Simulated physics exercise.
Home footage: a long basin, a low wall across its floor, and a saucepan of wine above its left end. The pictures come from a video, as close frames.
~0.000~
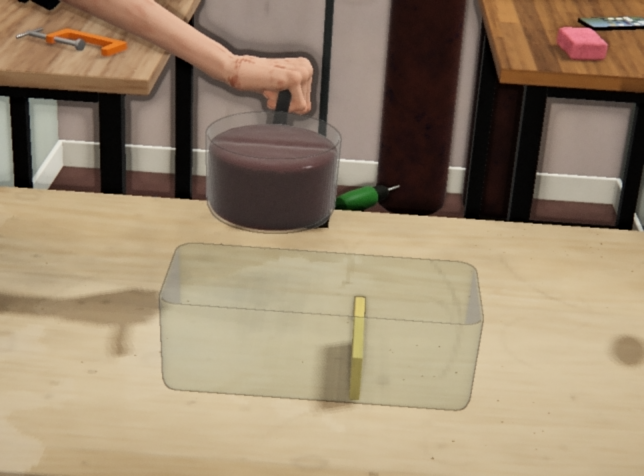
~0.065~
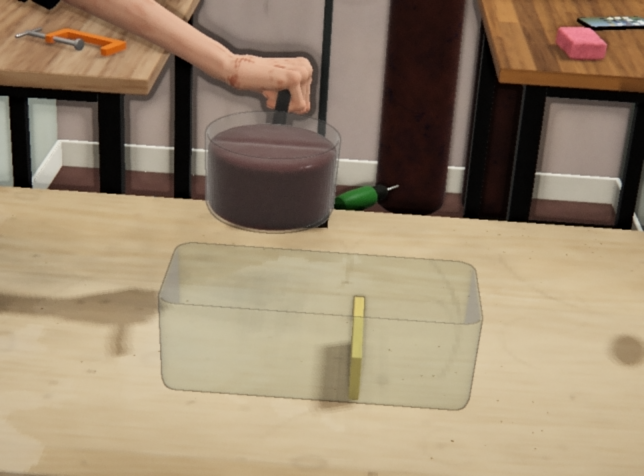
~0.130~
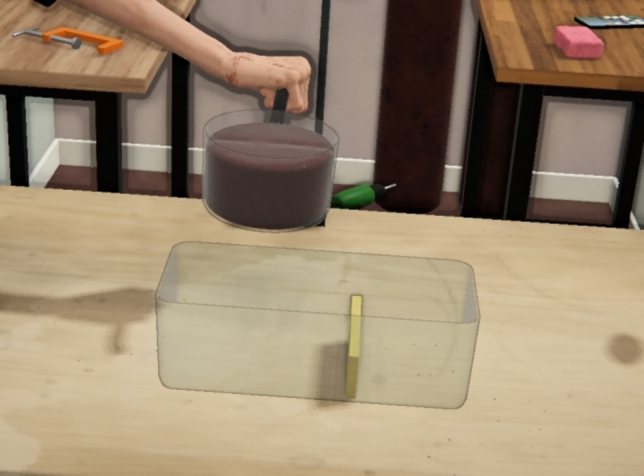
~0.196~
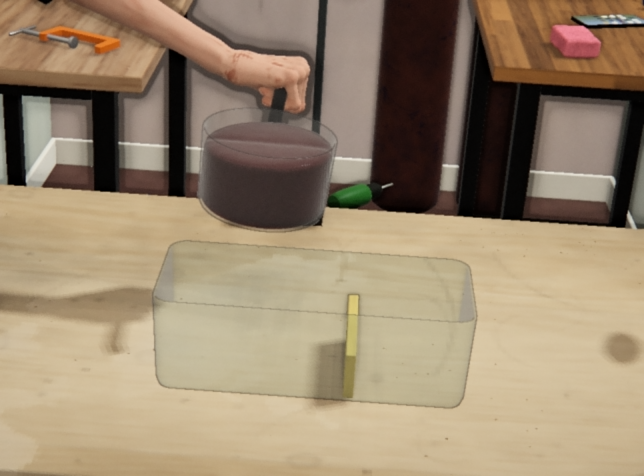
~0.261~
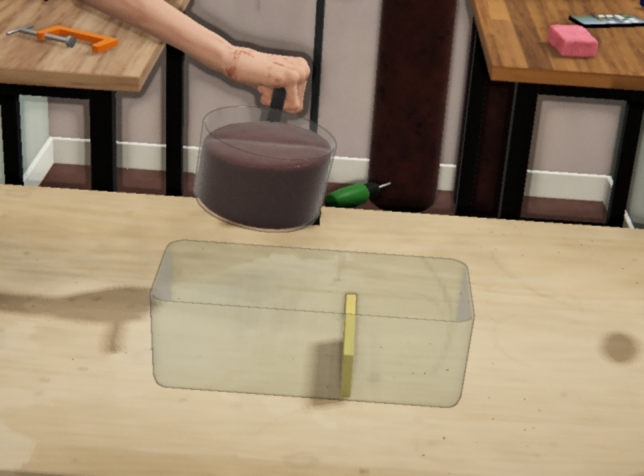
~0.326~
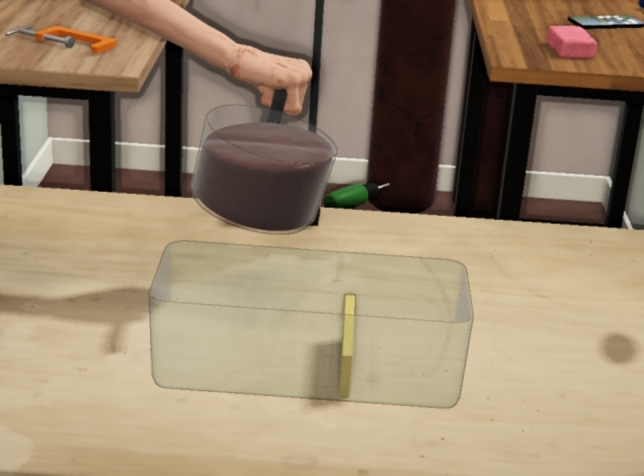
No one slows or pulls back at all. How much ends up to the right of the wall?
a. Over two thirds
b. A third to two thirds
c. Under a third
Answer: A.
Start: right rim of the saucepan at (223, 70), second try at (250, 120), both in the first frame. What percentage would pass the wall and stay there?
In turn 5 % and 0 %.
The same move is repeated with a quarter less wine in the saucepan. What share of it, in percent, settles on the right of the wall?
Near 70 %.
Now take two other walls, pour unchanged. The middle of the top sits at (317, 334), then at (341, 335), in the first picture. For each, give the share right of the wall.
95 per cent, then 80 per cent, roughly.
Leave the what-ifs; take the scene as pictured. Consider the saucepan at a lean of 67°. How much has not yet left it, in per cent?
Near 55 percent is still in there.
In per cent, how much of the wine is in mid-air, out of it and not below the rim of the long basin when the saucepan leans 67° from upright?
Something close to 25 percent of it.
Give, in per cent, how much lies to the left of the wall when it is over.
It comes to some 25 per cent.
A moment on, the saucepan is tipped part way and 56 per cent is still to pour, 1 is left of the wall and 18 right of it.
Next, the saucepan is tipped right over and 8 per cent is still to pour, 10 is left of the wall and 75 right of it.
Then the saucepan is tipped right over and 0 per cent is still to pour, 24 is left of the wall and 76 right of it.
Later the saucepan is tipped right over and 0 per cent is still to pour, 24 is left of the wall and 76 right of it.
In the end 24 per cent lies left of the wall, 76 right of it and 1 outside.
